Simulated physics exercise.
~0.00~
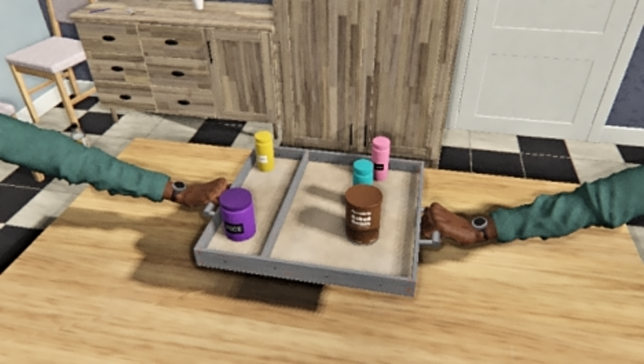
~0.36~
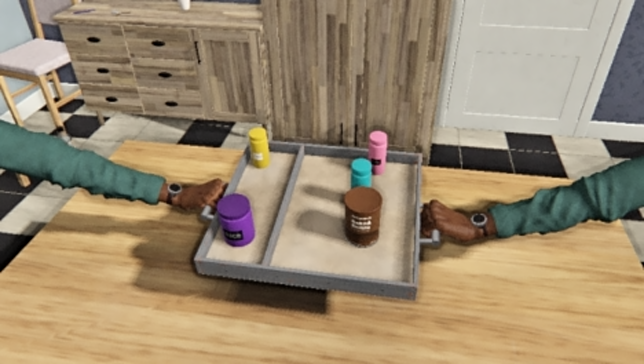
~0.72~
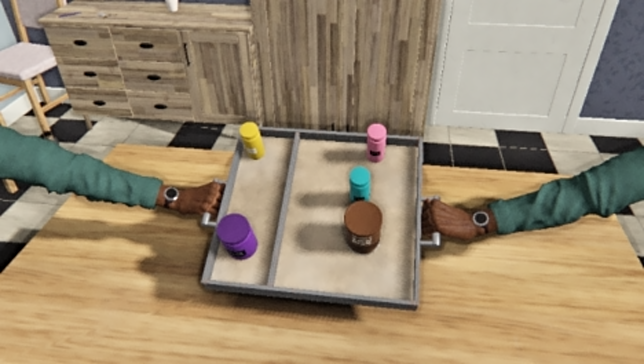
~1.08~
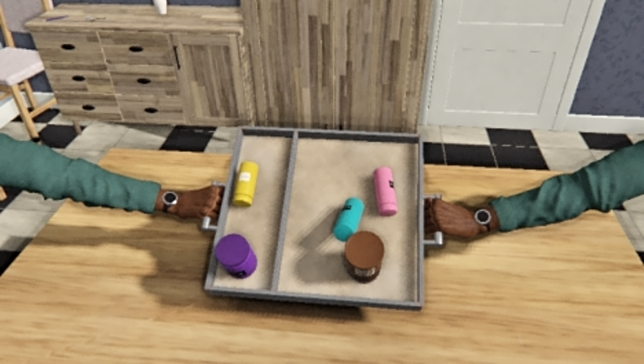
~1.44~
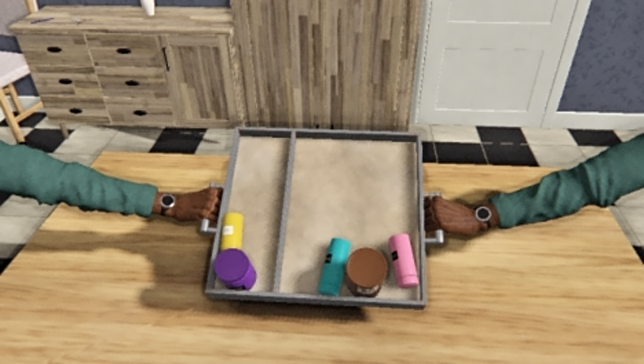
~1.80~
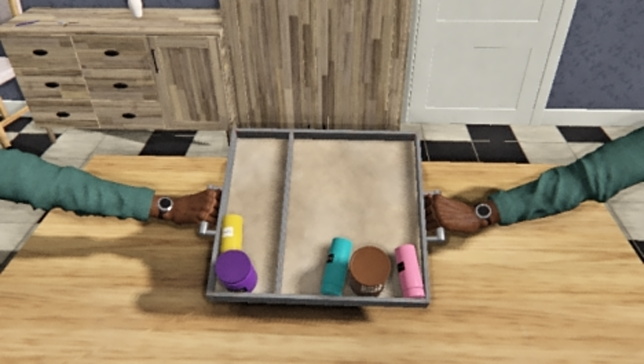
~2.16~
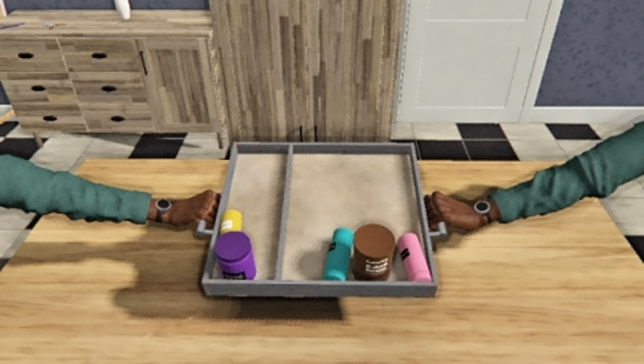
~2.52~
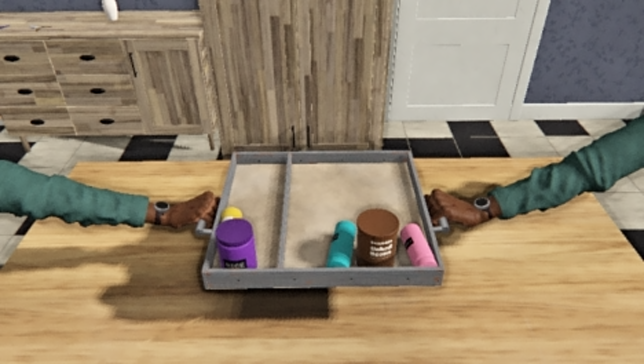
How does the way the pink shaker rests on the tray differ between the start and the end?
At the start the pink shaker is standing upright, and at the end it is lying on its side.
On a wooden table in a room with cabinets, two hands tipped a divided tray toward the viewer, so the pink, turquoise and yellow shakers toppled and slid to the near edge beside the purple jar and brown tin before it was levelled again.
